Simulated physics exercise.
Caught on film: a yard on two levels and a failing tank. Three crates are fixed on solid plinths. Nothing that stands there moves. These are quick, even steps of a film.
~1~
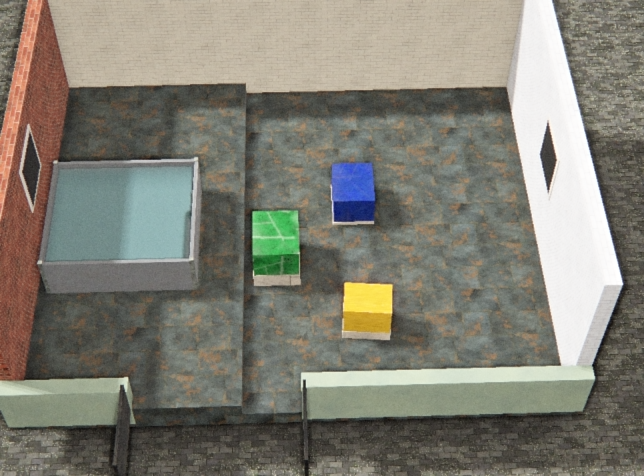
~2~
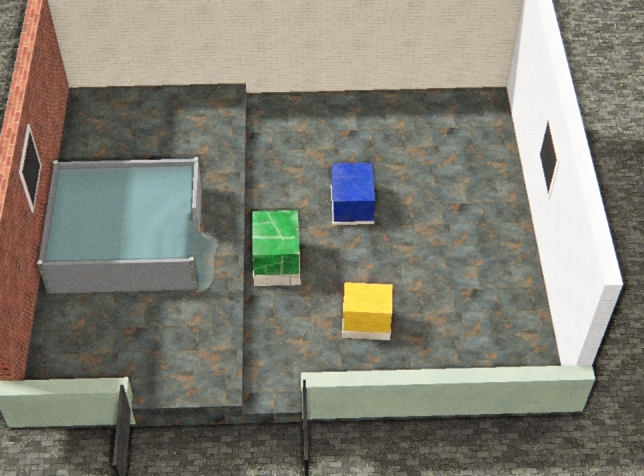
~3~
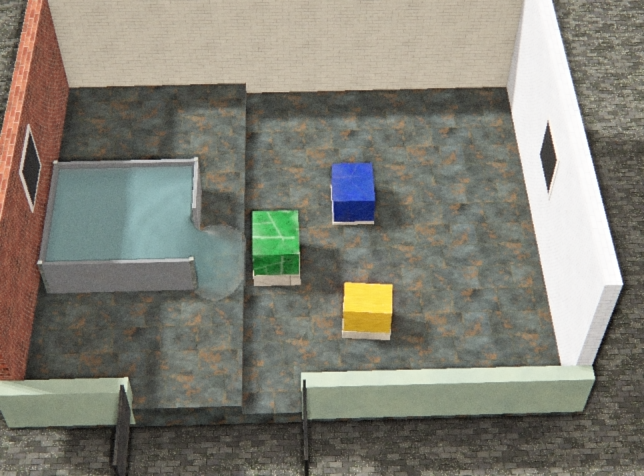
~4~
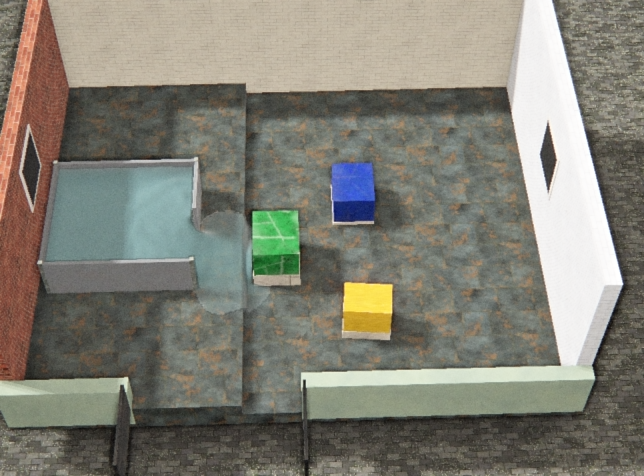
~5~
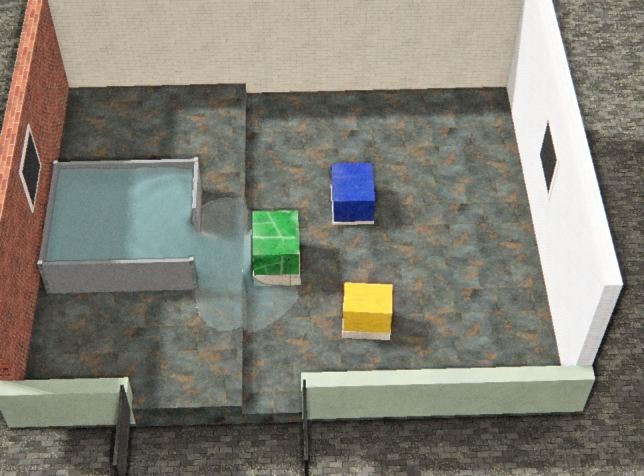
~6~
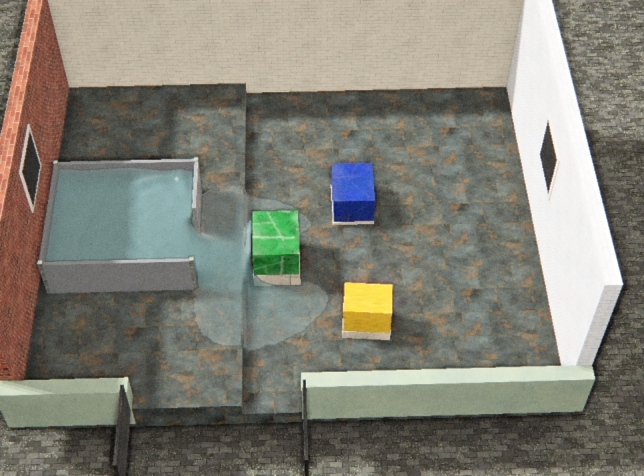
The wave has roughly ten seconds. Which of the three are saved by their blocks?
The blue crate gets wet; the green crate gets wet; the yellow crate gets wet.
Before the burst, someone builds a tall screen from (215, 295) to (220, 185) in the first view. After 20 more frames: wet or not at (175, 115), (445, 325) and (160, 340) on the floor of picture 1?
As listed: Wet, not flooded, under water.
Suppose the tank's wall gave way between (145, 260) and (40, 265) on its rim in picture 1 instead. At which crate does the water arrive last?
The blue-painted one.
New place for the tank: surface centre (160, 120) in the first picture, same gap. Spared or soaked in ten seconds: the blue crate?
Then: Blue gets wet.
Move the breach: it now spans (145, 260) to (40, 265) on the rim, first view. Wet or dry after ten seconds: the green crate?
One by one: Green crate stays dry.
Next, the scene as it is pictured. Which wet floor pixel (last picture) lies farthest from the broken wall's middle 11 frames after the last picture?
I would point to (529, 391).
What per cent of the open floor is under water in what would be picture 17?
Some 35 per cent.
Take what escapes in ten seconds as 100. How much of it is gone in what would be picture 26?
Roughly 40 per cent.
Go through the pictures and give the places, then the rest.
Still water in the open tank at (122, 213), in the first picture.
The front is at (207, 236), out from the gap at (194, 253), in the second picture.
Water pours out at (194, 254) and has run to (240, 238), in the third picture.
Water pours out at (194, 254) and has run to (262, 297), in the fourth picture.
The front is at (292, 299), out from the gap at (194, 254), in the fifth picture.
The front is at (319, 308), out from the gap at (194, 254), in the sixth picture.
A moment on, water covers 15 % of the floor; the blue crate water round its plinth, the green crate water round its plinth, the yellow crate water round its plinth.
Next, water covers 35 % of the floor; the blue crate water round its plinth, the green crate water round its plinth, the yellow crate water round its plinth.
Then, water covers 50 % of the floor; the blue crate water round its plinth, the green crate water round its plinth, the yellow crate water round its plinth.
Later, water covers 65 % of the floor; the blue crate water round its plinth, the green crate water round its plinth, the yellow crate water round its plinth.
In the end, water covers 70 % of the floor; the blue crate was topped, the green crate was topped, the yellow crate was topped.
